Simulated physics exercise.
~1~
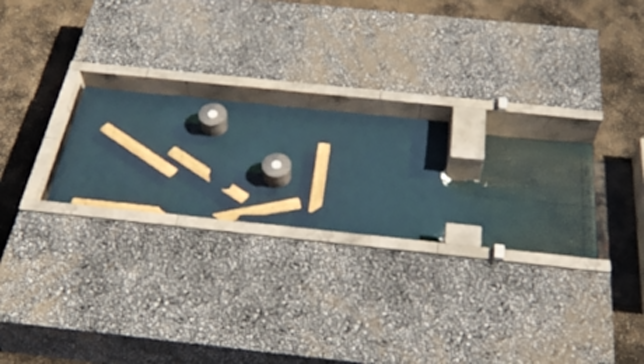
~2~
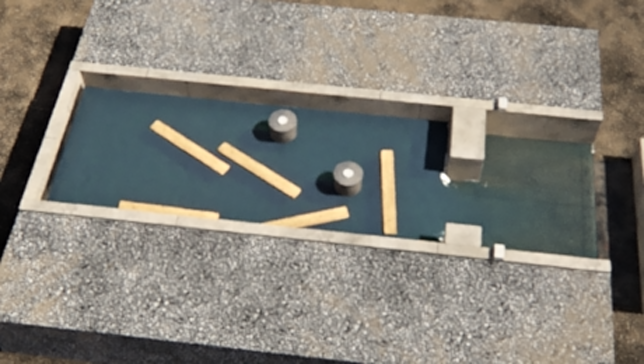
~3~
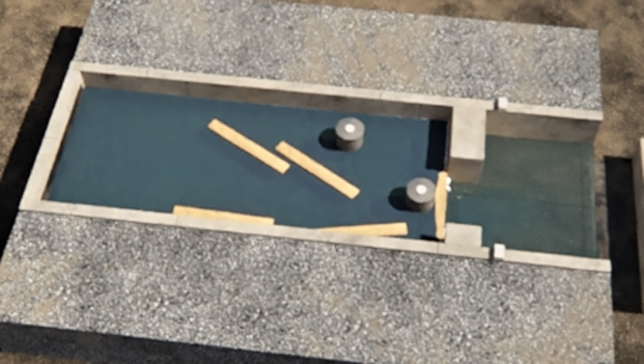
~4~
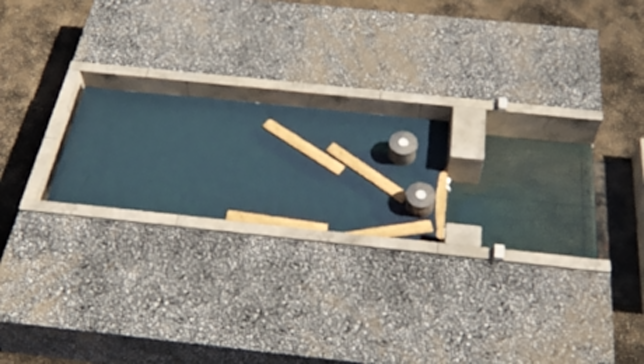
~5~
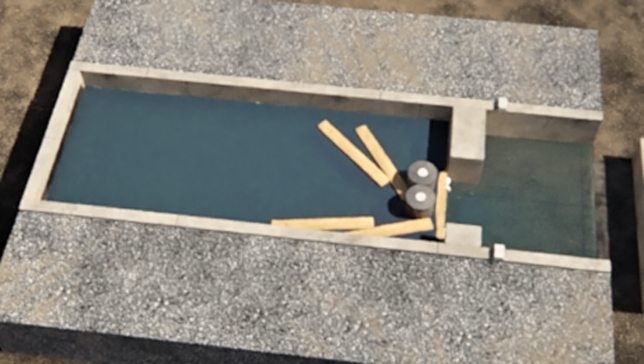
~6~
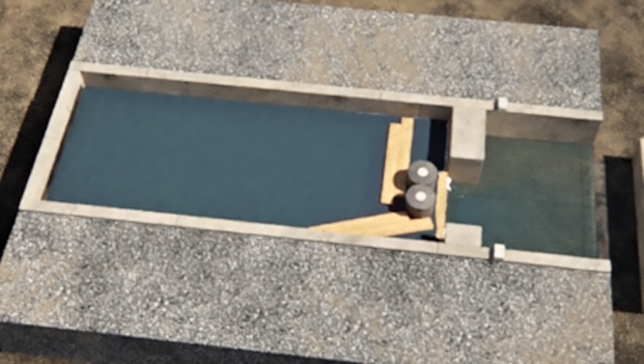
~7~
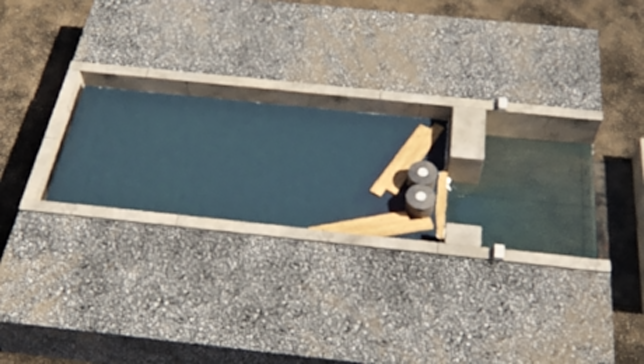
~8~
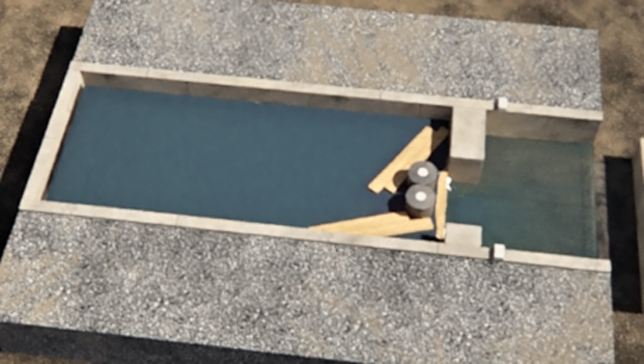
In a concrete channel of dark water, wooden planks and two round grey tubs drifted right until they bunched up at a narrow gap between blocks, where the last planks swung around, and the whole jam sat still without anything getting through.
